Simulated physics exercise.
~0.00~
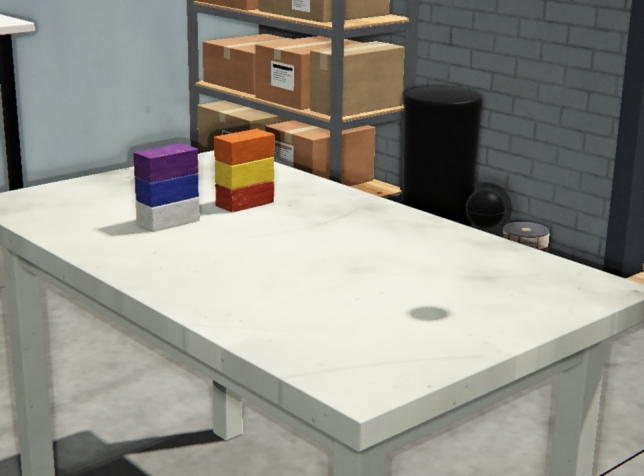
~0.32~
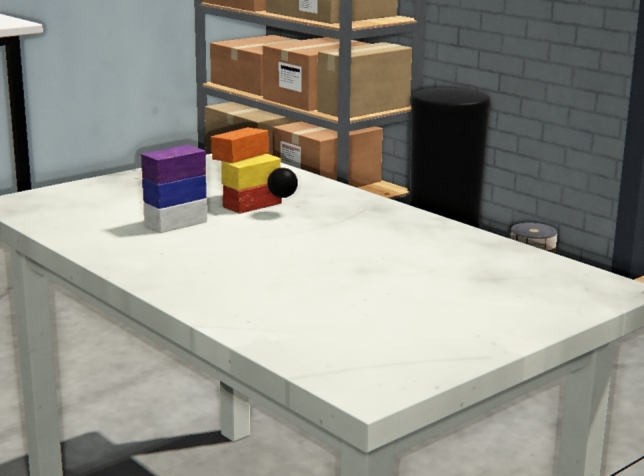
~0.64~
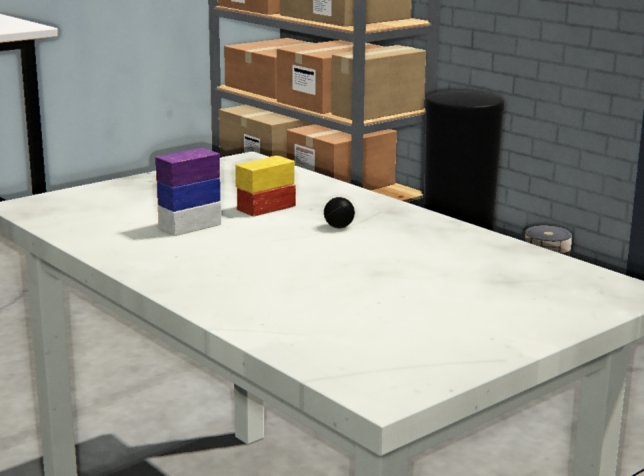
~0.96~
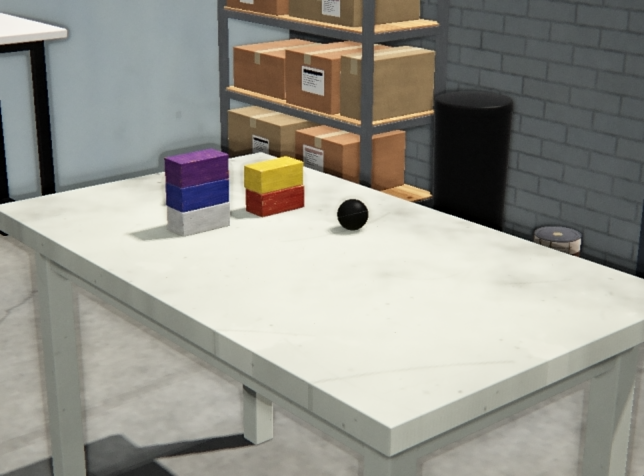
A black ball flying at small stacks of coloured blocks on a table, knocking the orange block away and bouncing back right.
